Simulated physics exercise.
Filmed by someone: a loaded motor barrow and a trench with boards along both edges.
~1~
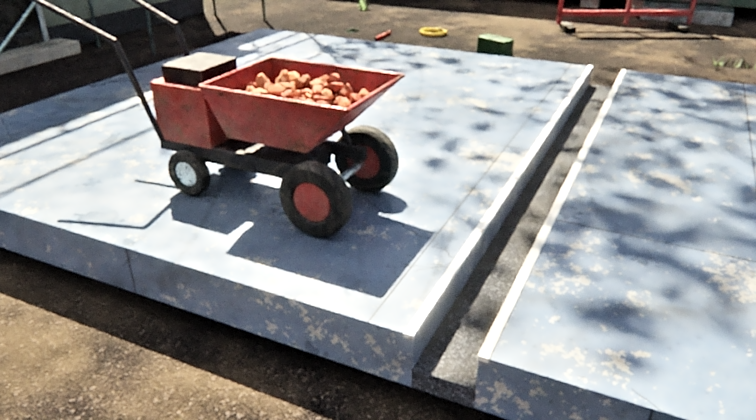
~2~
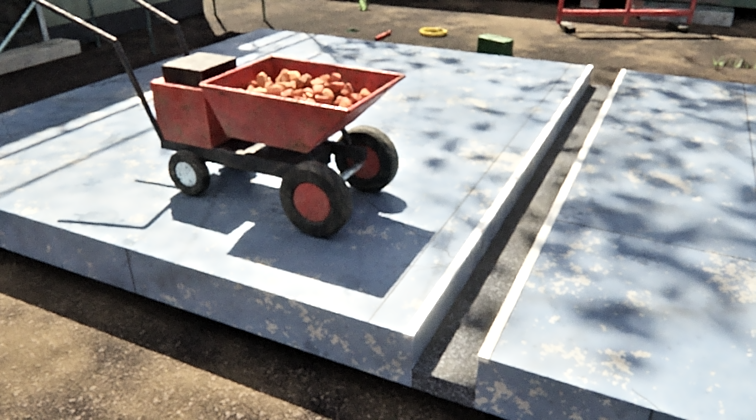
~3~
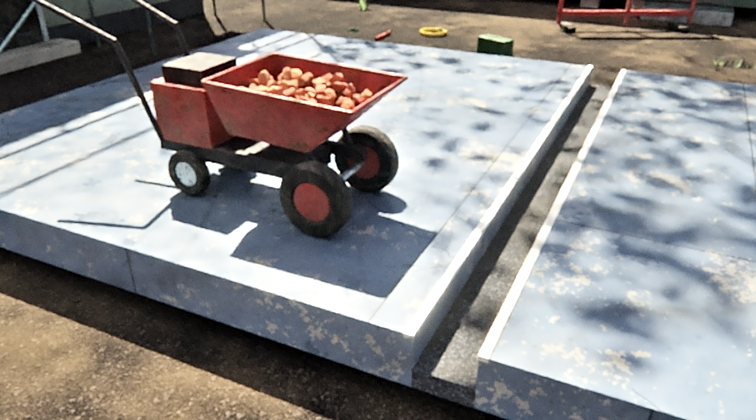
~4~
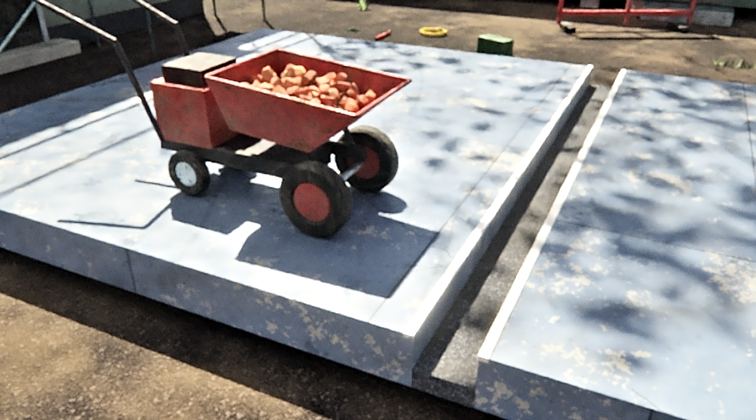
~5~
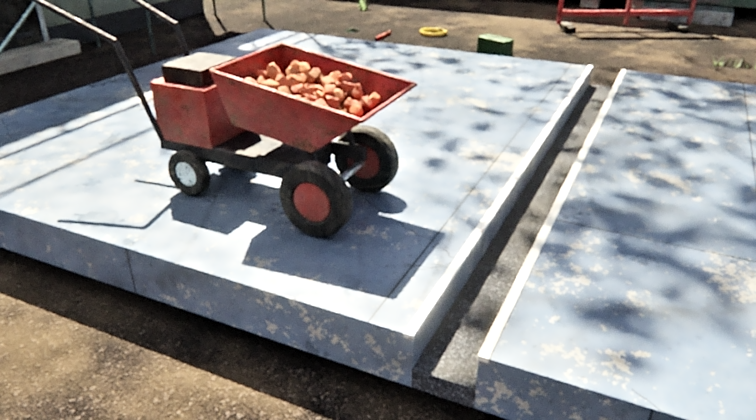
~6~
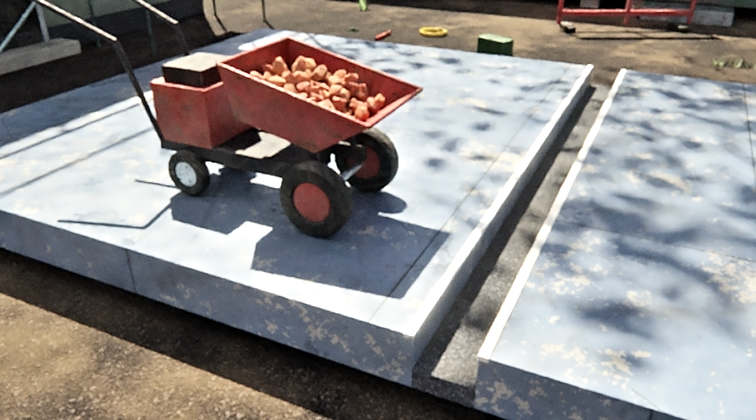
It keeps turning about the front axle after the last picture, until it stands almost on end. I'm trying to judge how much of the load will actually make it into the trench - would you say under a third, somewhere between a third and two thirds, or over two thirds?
I predict the trench will see a third to two thirds of the load.
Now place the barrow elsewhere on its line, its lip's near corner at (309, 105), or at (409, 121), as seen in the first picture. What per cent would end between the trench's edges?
First try: 20 per cent; second try: 80 per cent.
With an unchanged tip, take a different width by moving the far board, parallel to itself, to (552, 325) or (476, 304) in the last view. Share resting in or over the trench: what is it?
Estimated share: Try 1 approx. 60 in a hundred, try 2 approx. 40 in a hundred.
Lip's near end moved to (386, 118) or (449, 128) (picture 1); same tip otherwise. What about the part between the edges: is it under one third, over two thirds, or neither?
Okay, the first stop comes out as over two thirds and the second as under a third.
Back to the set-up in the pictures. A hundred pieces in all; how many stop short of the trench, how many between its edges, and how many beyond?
Short 25, between 60, beyond 0 per cent.
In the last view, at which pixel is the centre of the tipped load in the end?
Near (489, 256).
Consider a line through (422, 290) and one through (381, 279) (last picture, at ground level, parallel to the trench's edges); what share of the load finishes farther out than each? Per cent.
First some 70, then 90 per cent.
Soon after the last picture, skip tipped steeply; all in the skip.
A little later, skip tipped steeply; nearly all in the skip; a small part short of the trench; a stray few falling.
Later still, skip tipped right over; about a quarter in the skip; about a quarter short of the trench; about half in or heaped over the trench.
By the end, skip tipped right over; a small part in the skip; about a quarter short of the trench; about two thirds in or heaped over the trench; none beyond it.
